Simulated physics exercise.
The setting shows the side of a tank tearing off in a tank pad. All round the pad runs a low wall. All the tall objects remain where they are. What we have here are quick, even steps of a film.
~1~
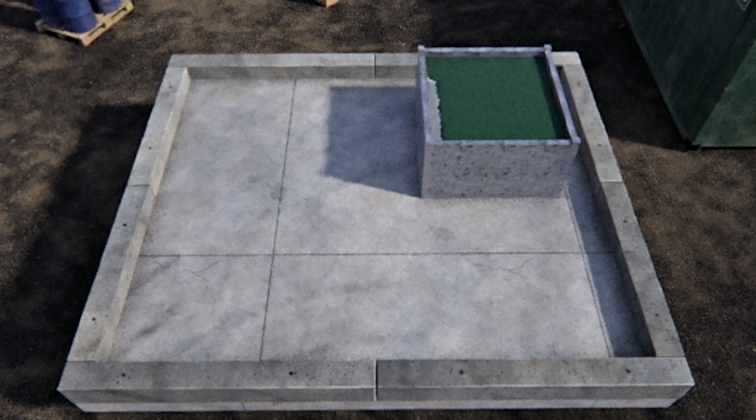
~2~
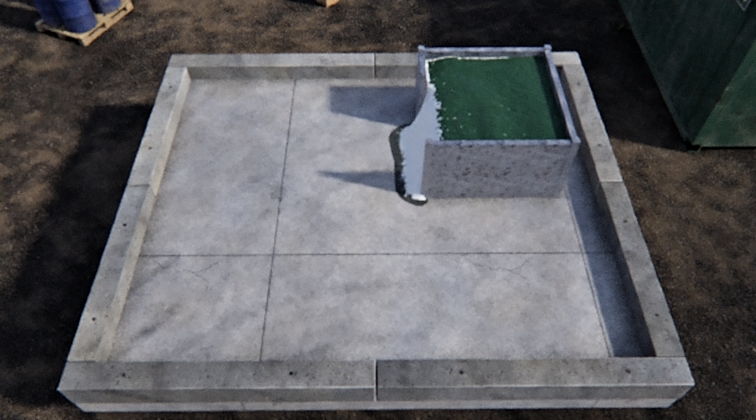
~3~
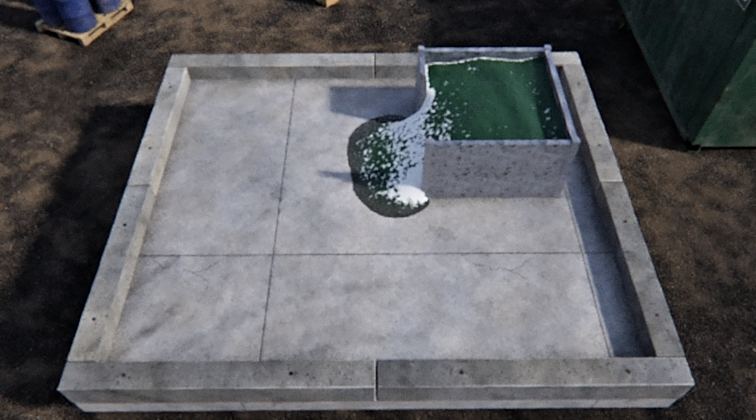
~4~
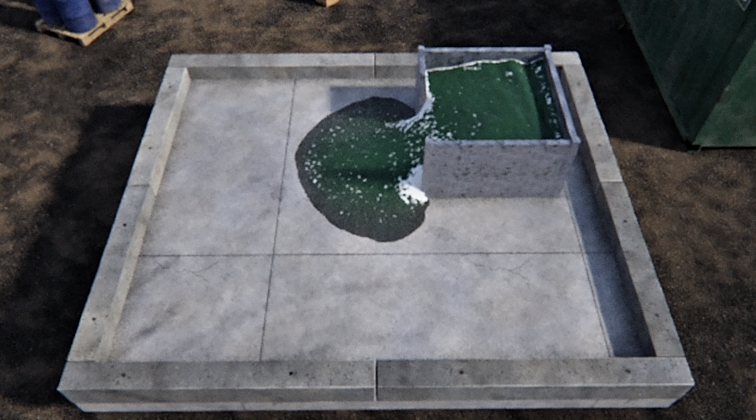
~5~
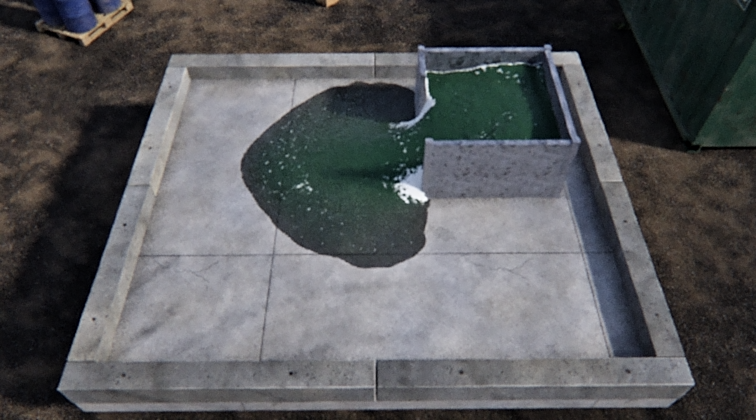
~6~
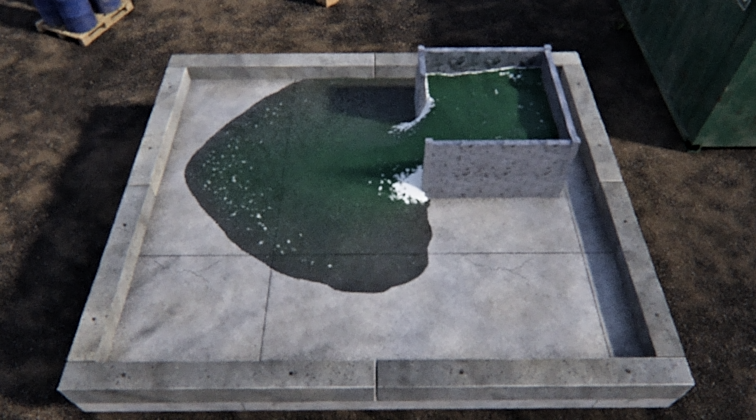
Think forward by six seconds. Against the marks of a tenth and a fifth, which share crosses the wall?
Under a tenth.
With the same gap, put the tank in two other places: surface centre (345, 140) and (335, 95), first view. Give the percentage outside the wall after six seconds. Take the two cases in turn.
In turn: Around 16 and 18 per cent.
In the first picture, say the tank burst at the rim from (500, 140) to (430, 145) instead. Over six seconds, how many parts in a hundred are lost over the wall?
About 4 %.
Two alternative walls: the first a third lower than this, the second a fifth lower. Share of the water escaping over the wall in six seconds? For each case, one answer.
In turn 18 and 12 per cent.
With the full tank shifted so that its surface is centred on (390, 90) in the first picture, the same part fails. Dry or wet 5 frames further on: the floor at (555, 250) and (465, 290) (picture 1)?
Taking the two points as listed, the first would be left unsoaked and the second left unsoaked.
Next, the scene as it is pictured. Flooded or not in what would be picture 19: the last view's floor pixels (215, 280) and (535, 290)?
The first point is swamped, the second spared.
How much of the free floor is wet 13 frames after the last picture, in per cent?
It comes out near 60 percent.
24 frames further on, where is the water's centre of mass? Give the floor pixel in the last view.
I'd point to (311, 190).
A moment on, water covers 45 % of the floor; the low wall has let 0 % over.
Next, water covers 55 % of the floor; the low wall has let 0 % over.
Then, water covers 55 % of the floor; the low wall has let 5 % over.
Later, water covers 60 % of the floor; the low wall has let 6 % over.
In the end, water covers 85 % of the floor; the low wall has let 7 % over.
